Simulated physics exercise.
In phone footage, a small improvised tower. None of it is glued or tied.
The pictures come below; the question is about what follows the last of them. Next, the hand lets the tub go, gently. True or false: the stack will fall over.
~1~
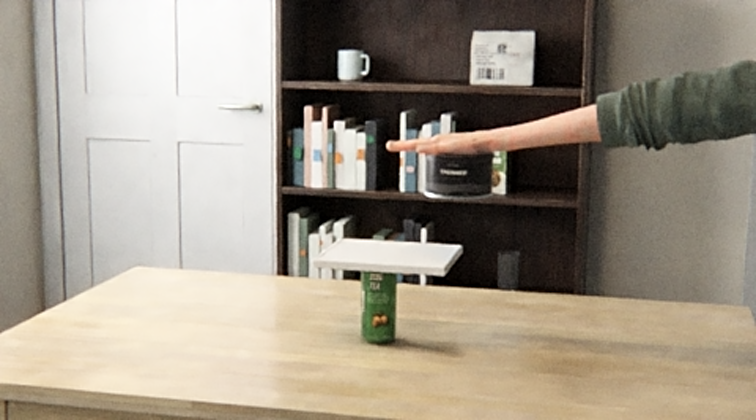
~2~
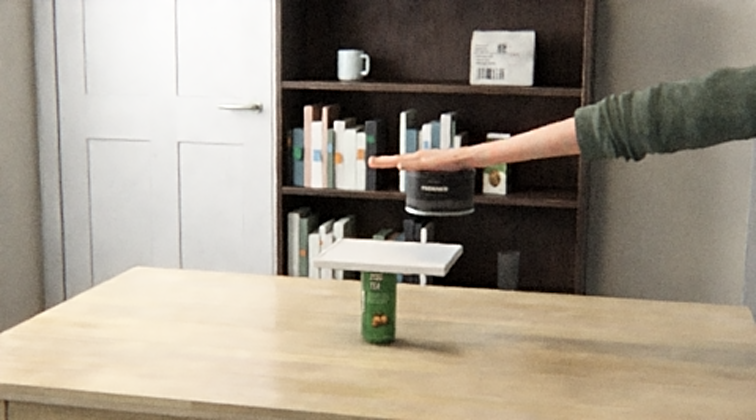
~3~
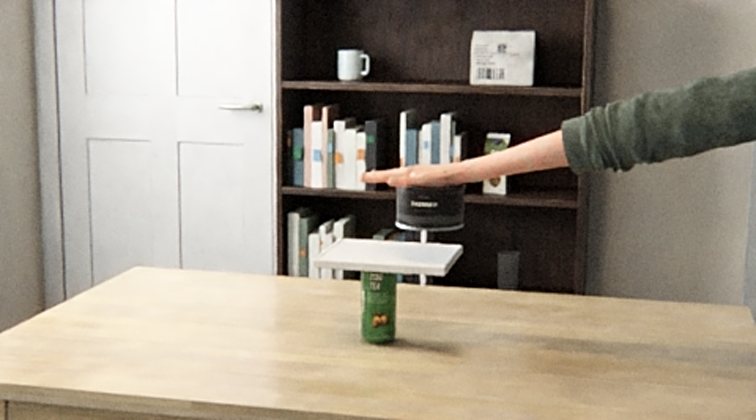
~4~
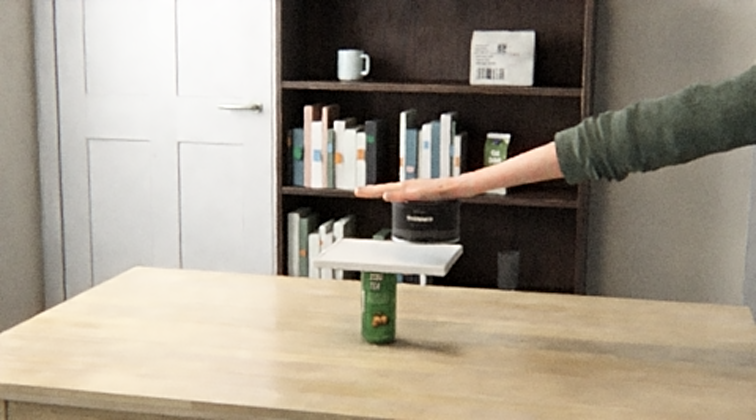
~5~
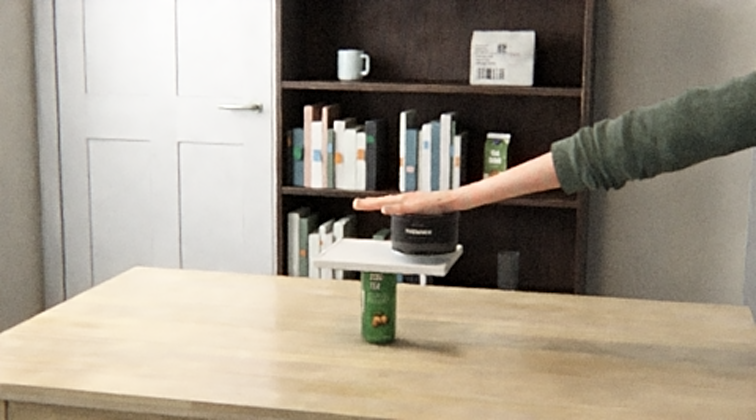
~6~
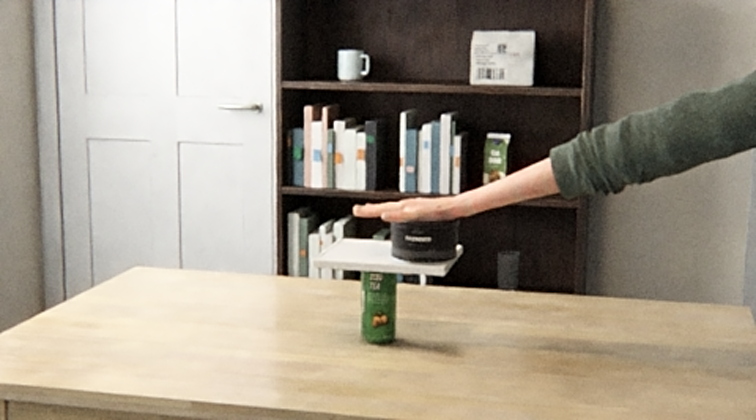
True.
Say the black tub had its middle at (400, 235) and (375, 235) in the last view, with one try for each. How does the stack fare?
In case one it tumbles, while in case two it stays upright.
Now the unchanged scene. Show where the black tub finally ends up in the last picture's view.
The object ends up somewhere around (454, 324).
Then, 0.40 s later than the last frame, black tub now fallen; white lid on its side.
Then, 0.70 s later than the last frame, white lid now fallen; green can tilted by 11°.
When it is over, fallen, black tub, white lid and green can. End places, in pixels of the last picture, black tub near (454, 324). The stack gives way.
